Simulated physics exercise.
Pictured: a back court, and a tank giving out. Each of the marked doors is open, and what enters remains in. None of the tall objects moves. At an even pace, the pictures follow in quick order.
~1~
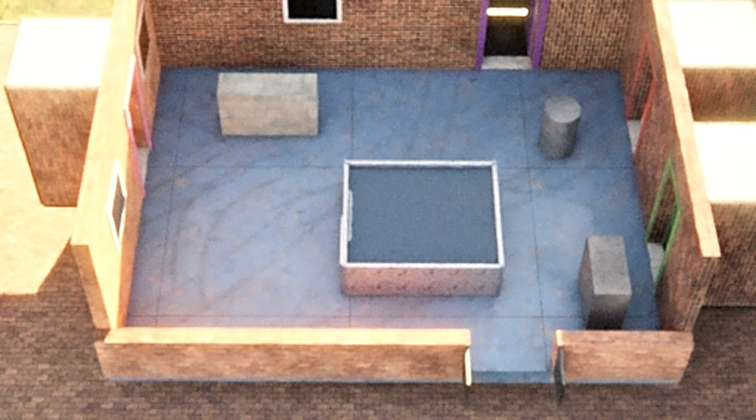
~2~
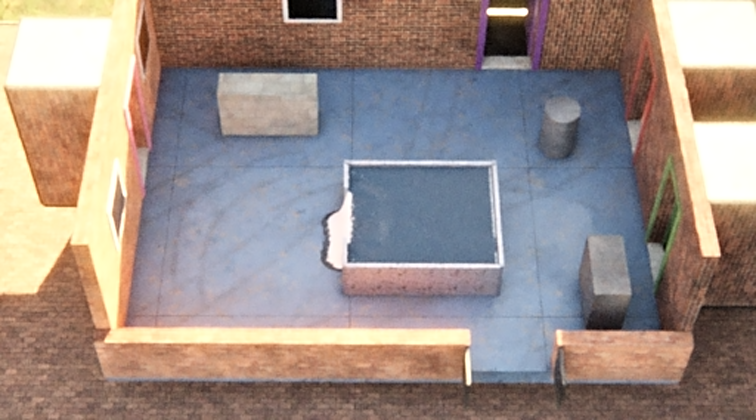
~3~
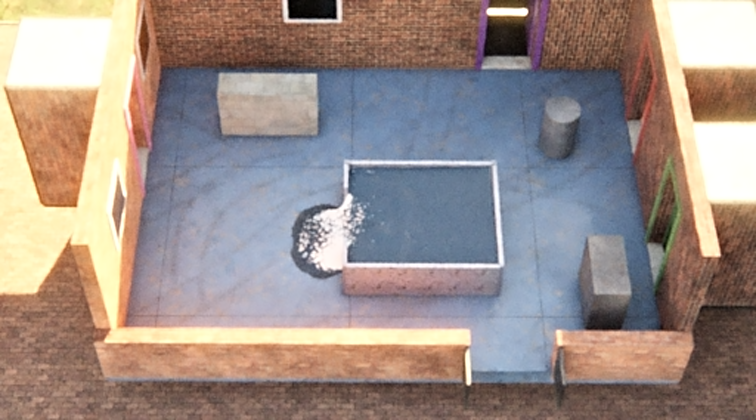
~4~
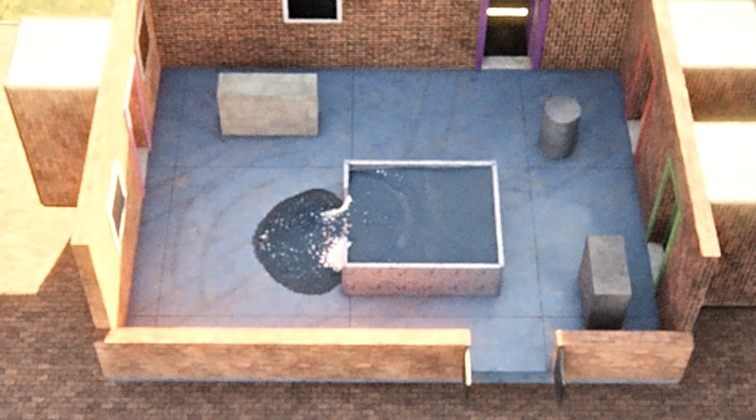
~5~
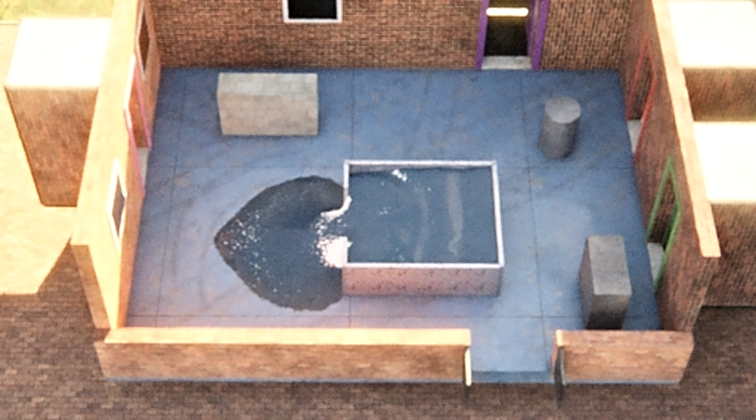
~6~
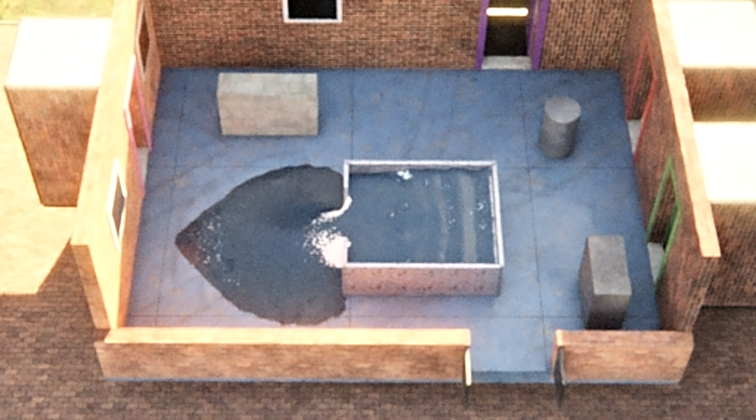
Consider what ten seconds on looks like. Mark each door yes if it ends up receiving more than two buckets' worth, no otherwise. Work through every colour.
Green door - no, pink door - yes, red door - no, purple door - no.
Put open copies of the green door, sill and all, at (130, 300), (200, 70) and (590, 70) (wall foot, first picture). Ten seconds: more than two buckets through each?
In turn: Goes over, takes more, is under.
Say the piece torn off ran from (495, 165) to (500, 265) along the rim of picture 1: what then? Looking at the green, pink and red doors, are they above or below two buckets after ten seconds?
Going door by door, green overflows, then pink falls below the limit, then red overflows.
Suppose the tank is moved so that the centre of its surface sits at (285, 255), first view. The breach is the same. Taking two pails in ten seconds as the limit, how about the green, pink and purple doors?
I'd expect that the green one doesn't reach the threshold, the pink one doesn't reach the threshold and the purple one doesn't reach the threshold.
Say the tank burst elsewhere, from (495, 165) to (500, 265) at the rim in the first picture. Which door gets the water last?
The pink-painted one is last in line.
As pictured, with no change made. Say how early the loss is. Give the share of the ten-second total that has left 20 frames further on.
My reading is about 40 per cent.
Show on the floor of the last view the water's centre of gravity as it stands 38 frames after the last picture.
The water centres close to (295, 227).
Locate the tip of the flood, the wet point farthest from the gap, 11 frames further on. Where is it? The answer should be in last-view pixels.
Roughly at (159, 86).
A moment on, water covers 25 % of the floor; the green door not reached, the pink door wet at the sill, nothing in, the red door not reached, the purple door not reached.
Next, water covers 30 % of the floor; the green door not reached, the pink door over two buckets in, the red door not reached, the purple door not reached.
Then, water covers 35 % of the floor; the green door not reached, the pink door over two buckets in, the red door not reached, the purple door not reached.
Later, water covers 60 % of the floor; the green door not reached, the pink door far over two buckets in, the red door not reached, the purple door not reached.
In the end, water covers 95 % of the floor; the green door wet at the sill, nothing in, the pink door far over two buckets in, the red door wet at the sill, nothing in, the purple door wet at the sill, nothing in.
